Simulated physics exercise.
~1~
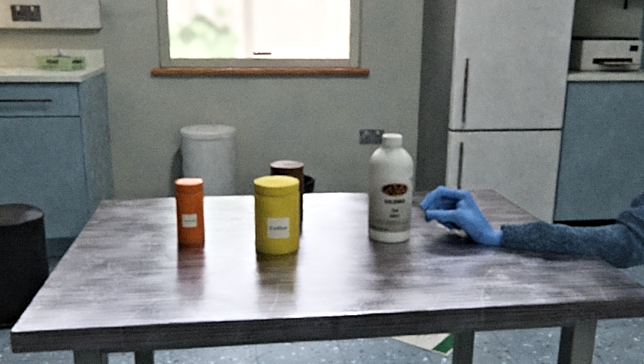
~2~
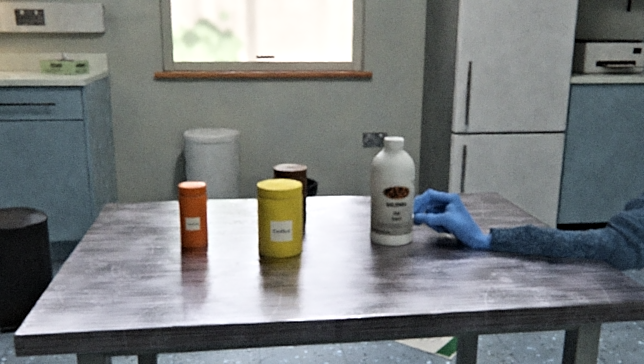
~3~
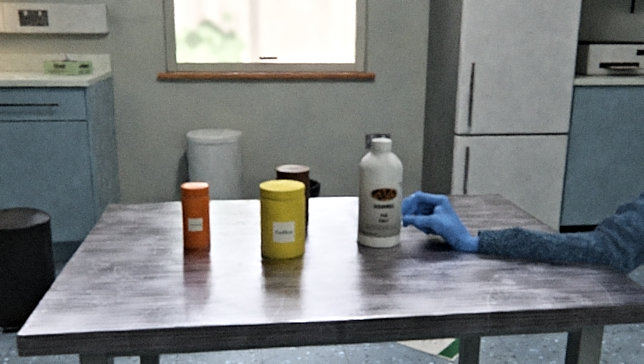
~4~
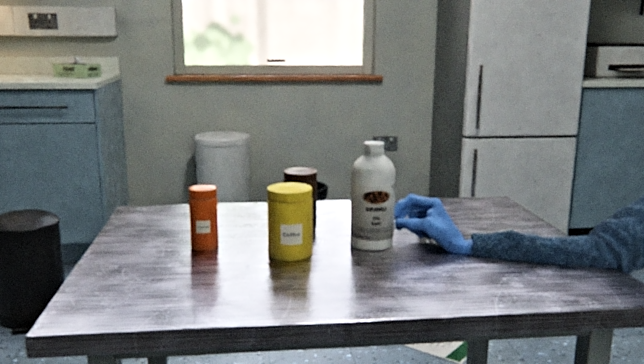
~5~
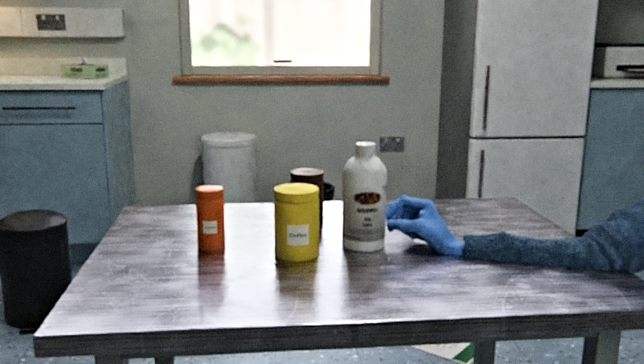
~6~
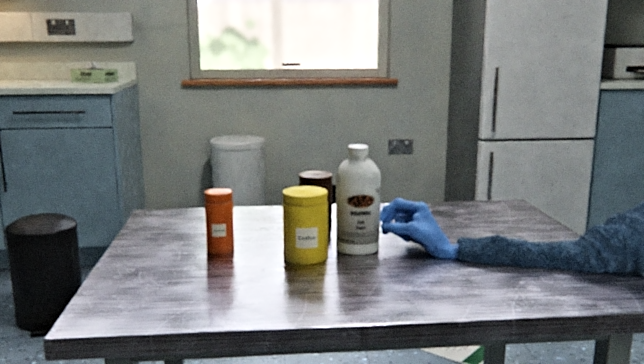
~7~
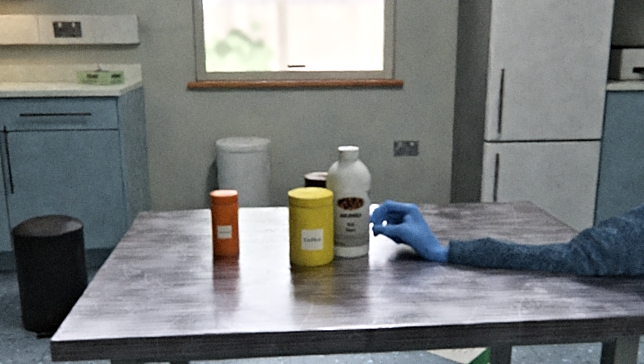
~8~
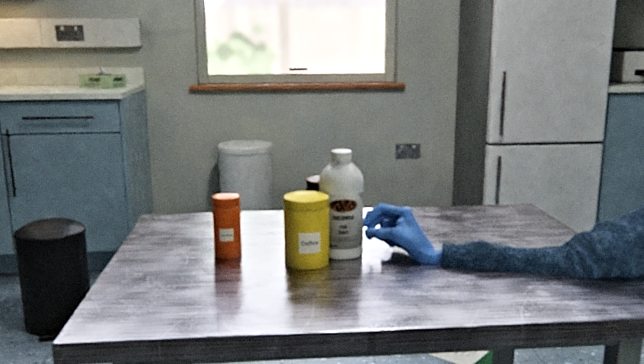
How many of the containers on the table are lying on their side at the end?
None of them are. The white bottle, the orange shaker, the yellow jar and the brown jar are all still standing upright.
